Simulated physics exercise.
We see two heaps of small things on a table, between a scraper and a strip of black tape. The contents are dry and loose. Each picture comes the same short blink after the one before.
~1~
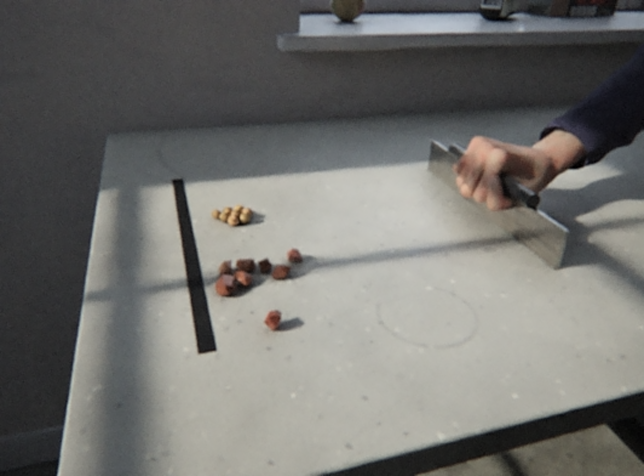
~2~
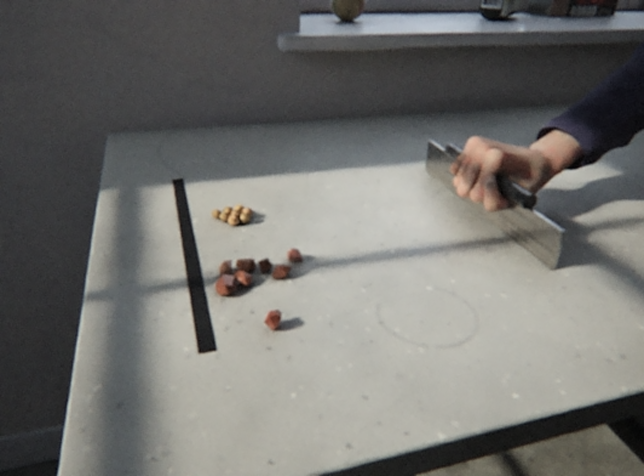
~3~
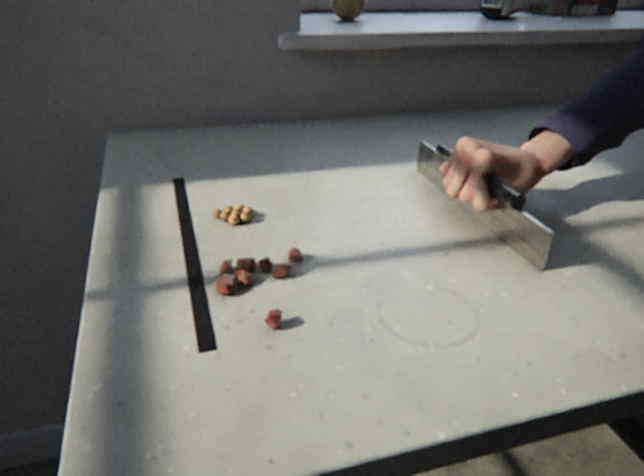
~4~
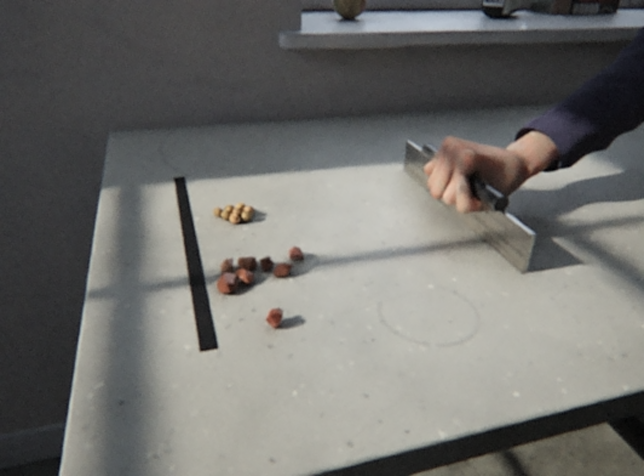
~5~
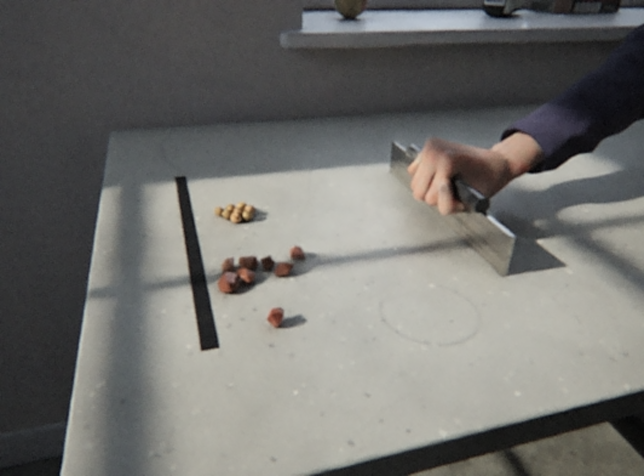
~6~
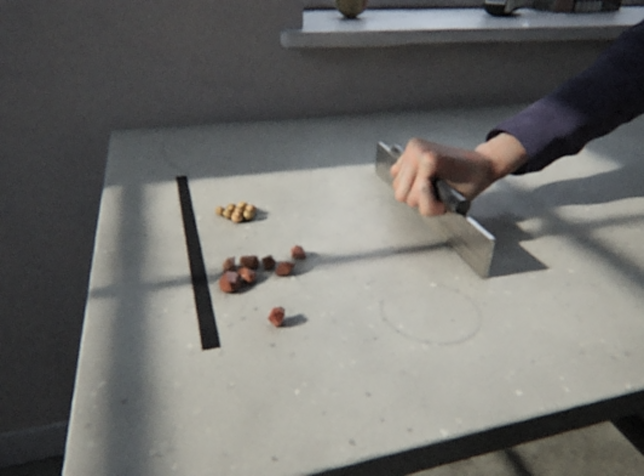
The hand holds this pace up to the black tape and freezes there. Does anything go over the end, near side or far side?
The front portion keeps clear of the drop; the back portion sends some to the floor.
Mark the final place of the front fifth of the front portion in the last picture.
Around (145, 278).
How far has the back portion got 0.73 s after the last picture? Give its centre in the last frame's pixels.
Near (155, 222).
Then, 0.36 s on from there, scraper still moving, near (303, 194); front portion all on the table, its front near (229, 283); back portion all on the table, its front near (220, 211).
Then, 0.73 s on from there, scraper stopped at the black tape; front portion all on the table, its front near (132, 280); back portion all on the table, its front near (139, 222).
Then, 1.01 s on from there, scraper stopped at the black tape; front portion all on the table, its front near (125, 279); back portion the whole lot over the edge.
In the end, scraper stopped at the black tape; front portion all on the table, its front near (125, 279); back portion the whole lot over the edge.
